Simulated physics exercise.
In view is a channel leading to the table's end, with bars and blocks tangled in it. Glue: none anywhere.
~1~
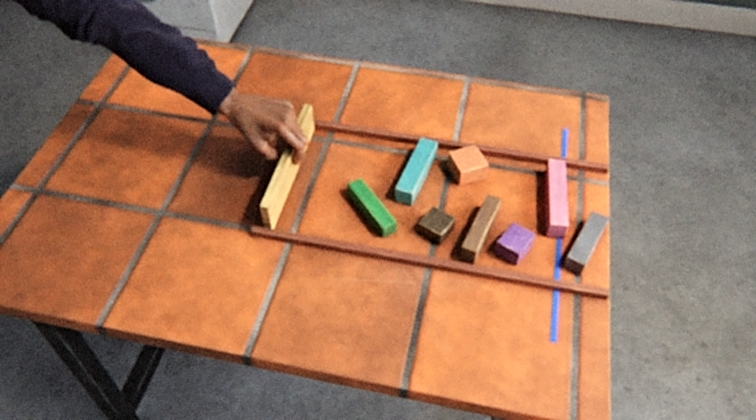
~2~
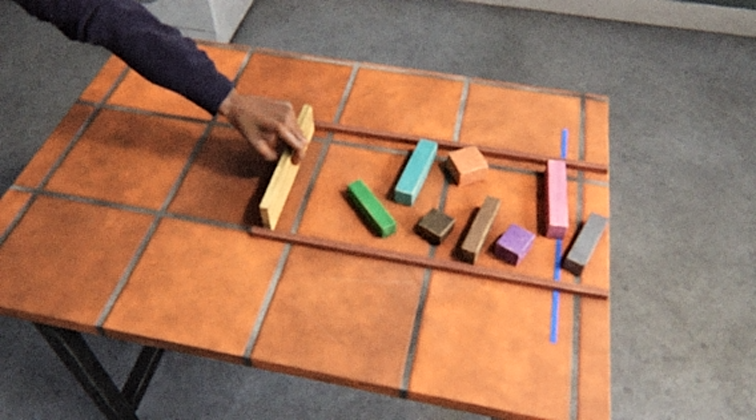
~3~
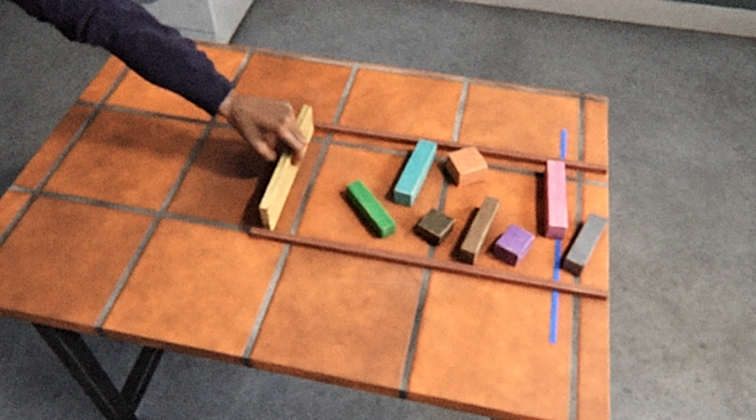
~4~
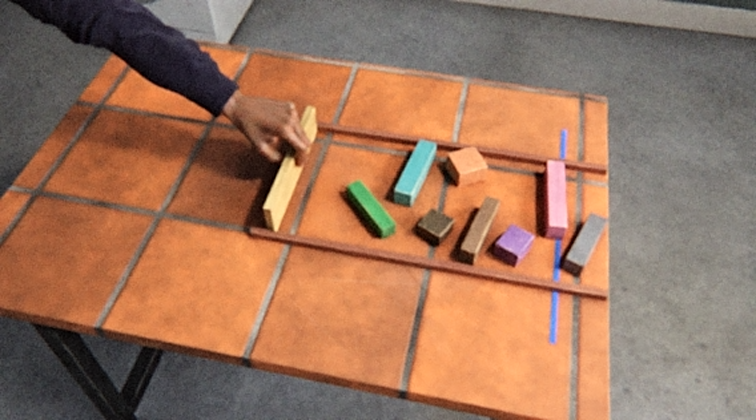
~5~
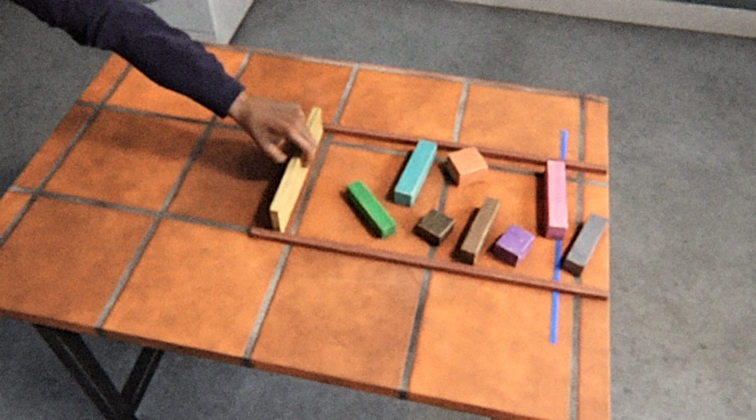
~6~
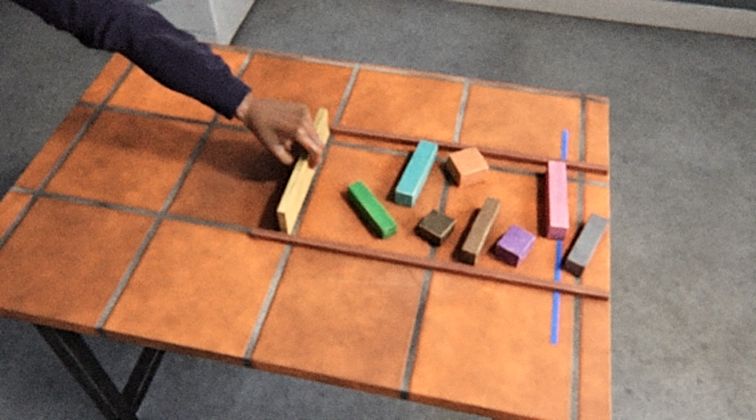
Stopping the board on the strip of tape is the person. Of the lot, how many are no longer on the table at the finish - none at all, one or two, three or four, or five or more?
By the finish, three or four are off it.
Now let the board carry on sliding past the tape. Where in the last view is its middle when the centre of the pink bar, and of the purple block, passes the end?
Estimated middle: (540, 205), and (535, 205) for the other.
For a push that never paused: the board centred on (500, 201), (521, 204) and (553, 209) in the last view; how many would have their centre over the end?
0, 1 and 3.
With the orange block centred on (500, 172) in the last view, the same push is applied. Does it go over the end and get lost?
Lab note: Started there, it remains on top.
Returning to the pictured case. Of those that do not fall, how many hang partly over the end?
1 in all.
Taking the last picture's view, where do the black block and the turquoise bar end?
Answer: First (592, 252), after that (582, 198).
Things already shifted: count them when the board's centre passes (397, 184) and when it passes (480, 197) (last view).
That gives 2 for the first and 6 for the second.
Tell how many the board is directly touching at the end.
So the total is 2.
Soon after, none off yet; grey bar at rest near (587, 244); pink bar at rest near (556, 200); purple block at rest near (515, 246).
After that, none off yet; grey bar at rest near (587, 244); pink bar at rest near (556, 200); purple block moving near (523, 246).
And then, none off yet; grey bar displaced a little near (616, 248); pink bar displaced a little near (590, 205); purple block displaced well along near (593, 258).
In the end, the number that fall off is three or four; gone, brown bar, purple block, pink bar and grey bar.
